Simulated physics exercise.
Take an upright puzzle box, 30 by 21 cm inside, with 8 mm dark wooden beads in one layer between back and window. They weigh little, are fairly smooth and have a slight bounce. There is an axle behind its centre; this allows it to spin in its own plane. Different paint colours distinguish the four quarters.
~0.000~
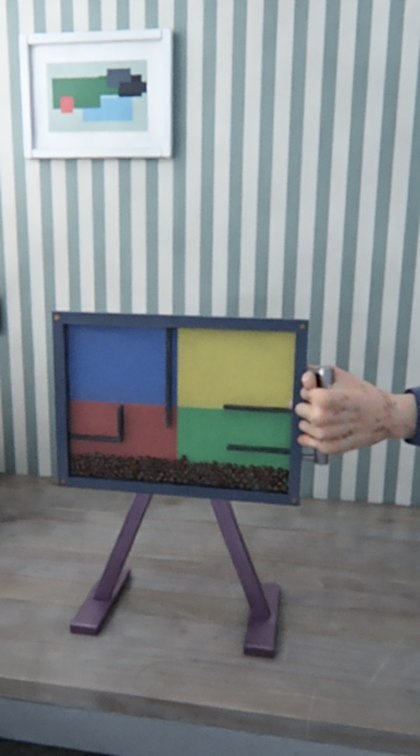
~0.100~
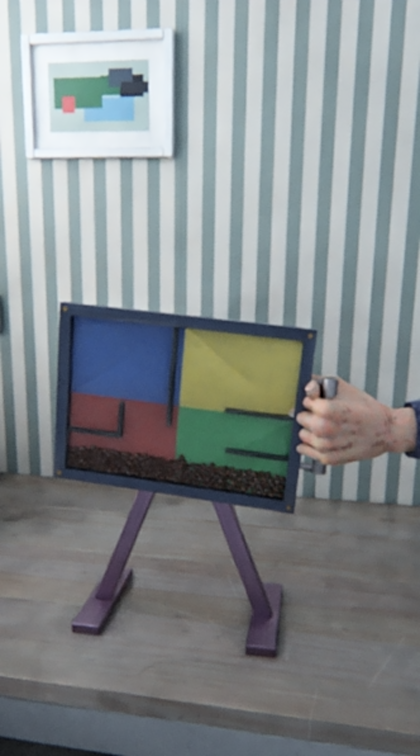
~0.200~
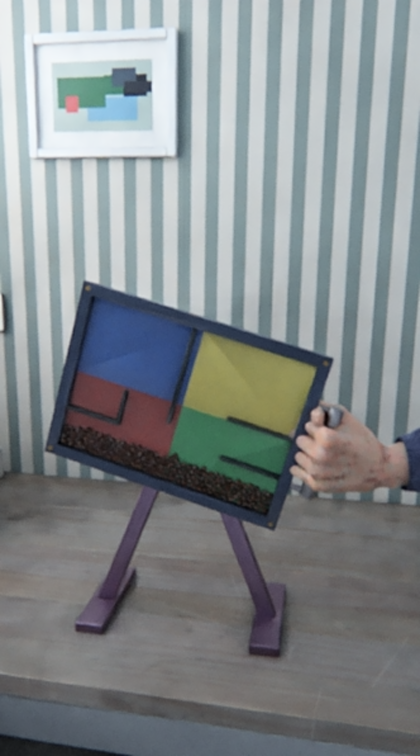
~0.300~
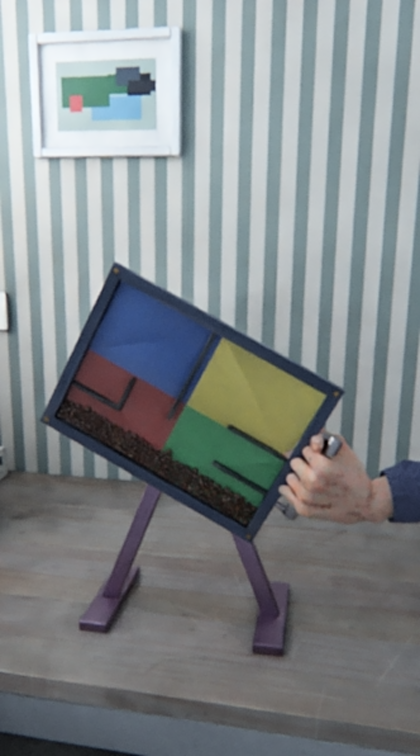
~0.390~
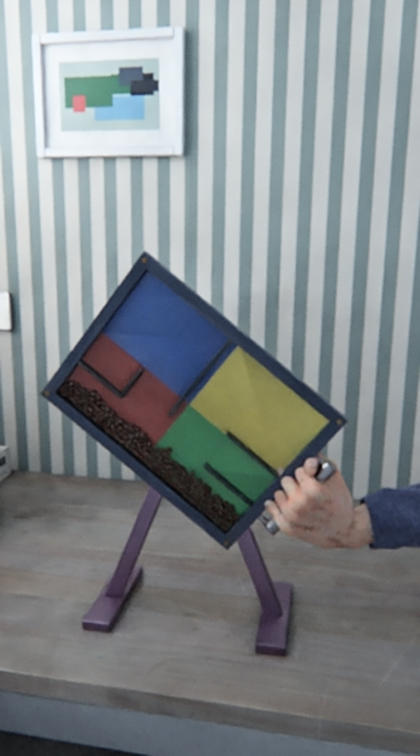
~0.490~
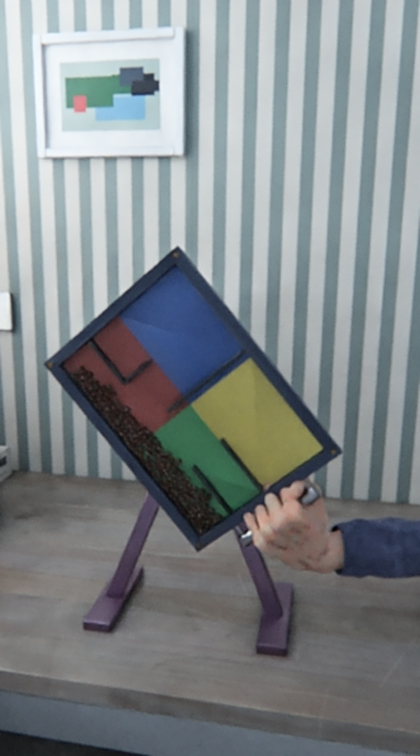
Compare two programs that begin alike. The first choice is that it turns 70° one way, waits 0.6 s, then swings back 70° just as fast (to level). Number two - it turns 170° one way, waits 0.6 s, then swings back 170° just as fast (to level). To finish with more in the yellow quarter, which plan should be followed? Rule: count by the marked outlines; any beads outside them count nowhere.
Choose the plan named later.
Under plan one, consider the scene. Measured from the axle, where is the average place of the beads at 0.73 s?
5 cm left, 9 cm below.
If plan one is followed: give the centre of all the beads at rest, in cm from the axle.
The middle sits around 8 cm right of it and 7 cm below it.
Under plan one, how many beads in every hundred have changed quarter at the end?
Around 40 percent.
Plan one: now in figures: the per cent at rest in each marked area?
Final shares - red quarter: 10 %, blue quarter: 0 %, green quarter: 90 %, yellow quarter: 0 %.
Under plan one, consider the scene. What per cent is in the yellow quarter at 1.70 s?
It works out at roughly 0 per cent.
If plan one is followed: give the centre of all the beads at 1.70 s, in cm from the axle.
I'd put it near 4 centimetres to the right and 11 centimetres below.
Plan one. After 0.73 s, it stands 70° clockwise; the beads' middle is 5 cm left of and 9 cm below the centre; red 10 %, green 90 %.
After 1.70 s, it stands 35° clockwise; the beads' middle is 4 cm right of and 11 cm below the centre; red 5 %, green 95 %.
After 2.07 s, it stands level; the beads' middle is 9 cm right of and 7 cm below the centre; red 5 %, green 95 %.
Settled by 3.2 s, it stands level; red 10 %, blue 0 %, green 90 %, yellow 0 %.
Plan two would end with red 10 %, blue 0 %, green 65 %, yellow 25 %.
